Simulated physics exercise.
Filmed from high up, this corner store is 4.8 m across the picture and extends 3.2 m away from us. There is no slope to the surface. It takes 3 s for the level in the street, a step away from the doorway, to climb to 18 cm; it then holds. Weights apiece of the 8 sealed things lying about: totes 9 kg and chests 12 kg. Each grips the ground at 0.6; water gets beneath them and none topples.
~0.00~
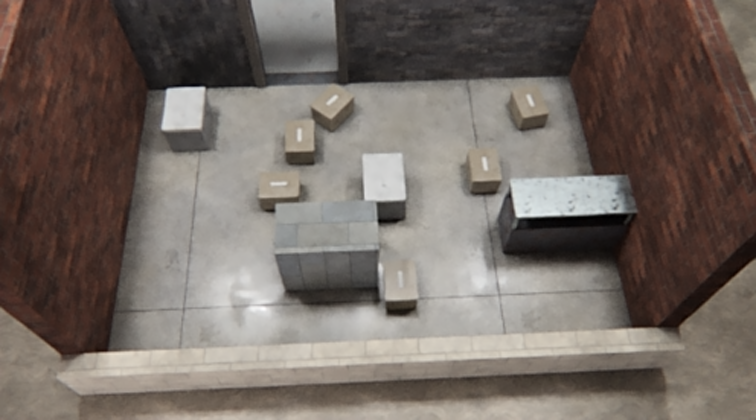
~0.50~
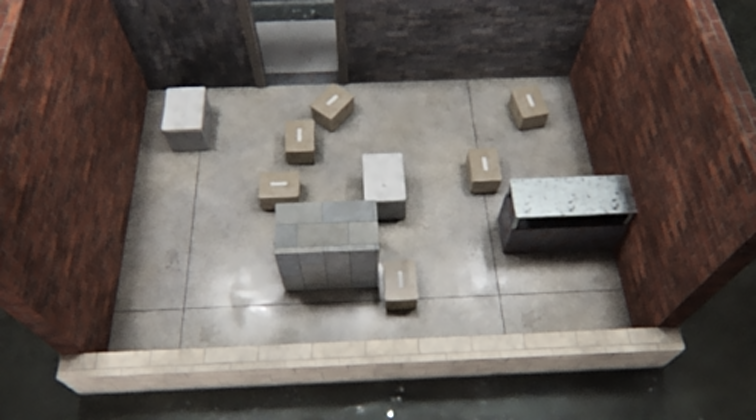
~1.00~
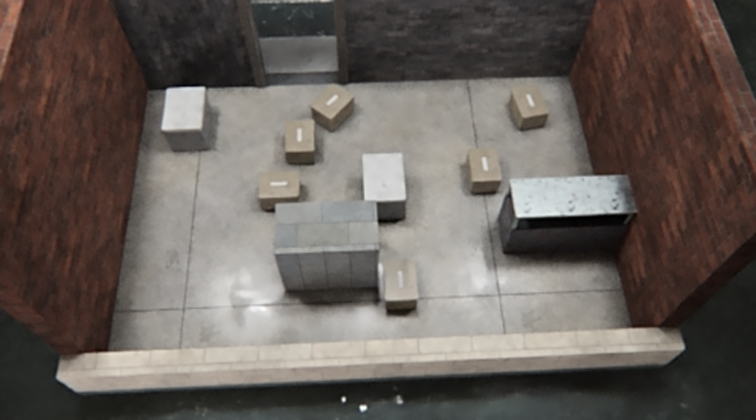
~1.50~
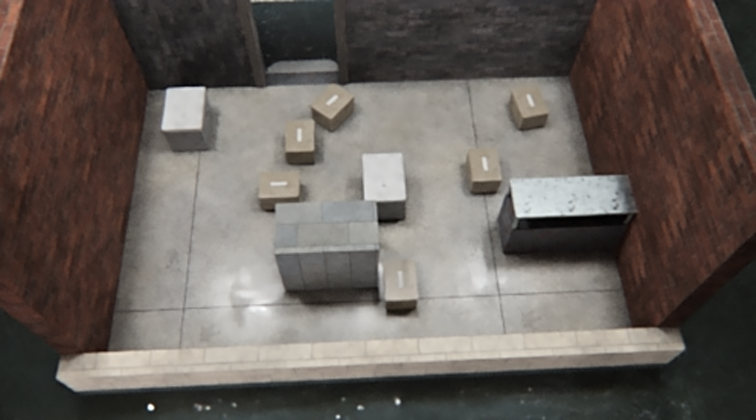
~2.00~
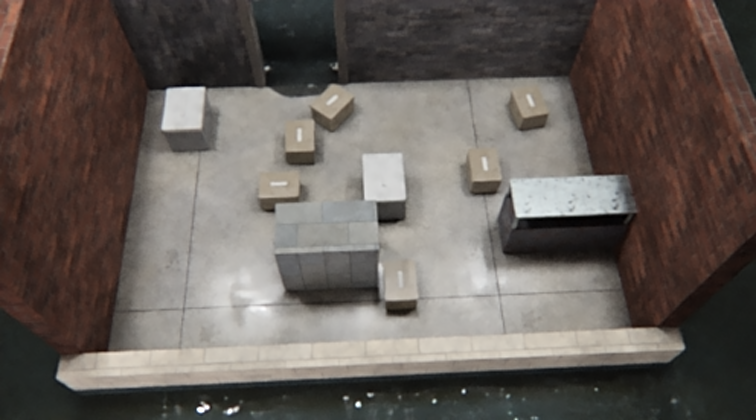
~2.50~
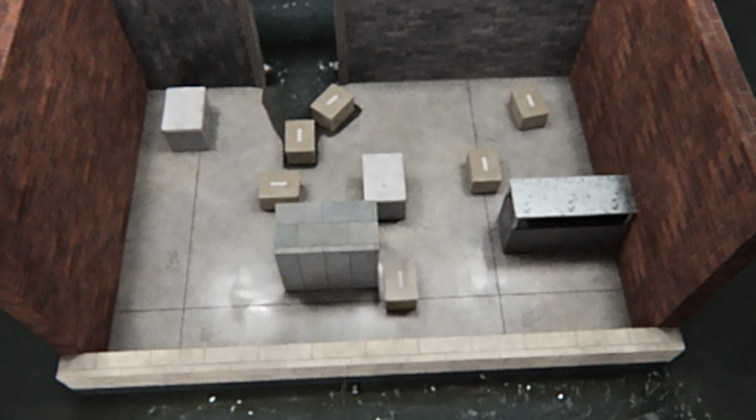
Dark water rises outside the walled room and seeps through the doorway around nearby boxes.
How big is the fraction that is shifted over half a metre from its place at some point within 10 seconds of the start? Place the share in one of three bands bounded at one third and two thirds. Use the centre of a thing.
It will be a medium share, a third through two thirds.
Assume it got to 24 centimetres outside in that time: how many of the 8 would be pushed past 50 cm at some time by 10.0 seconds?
Then the count would be 4.
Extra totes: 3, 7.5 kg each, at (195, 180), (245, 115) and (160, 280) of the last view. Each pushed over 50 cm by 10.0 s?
Note: Item 1 below threshold; item 2 below threshold; item 3 above threshold.
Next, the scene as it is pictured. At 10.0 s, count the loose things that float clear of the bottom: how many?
Answer: 1.
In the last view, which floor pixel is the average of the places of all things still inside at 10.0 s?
It works out to somewhere near (382, 195) on the floor.
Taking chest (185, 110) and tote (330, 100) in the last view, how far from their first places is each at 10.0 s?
In that order: 0 cm, 60 cm.
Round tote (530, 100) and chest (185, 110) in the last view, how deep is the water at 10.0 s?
Around 2 cm and 4 cm.
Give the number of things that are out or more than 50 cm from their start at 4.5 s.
The number comes to 1.
After 3.5 s 0 of 8 are over 50 cm from their spots; 0 afloat.
After 4.5 s 1 of 8 are over 50 cm from their spots; 0 afloat.
After 7.0 s 3 of 8 are over 50 cm from their spots; 1 afloat.
After 10.0 s 4 of 8 are over 50 cm from their spots, and 4 have been at some point; 1 afloat.
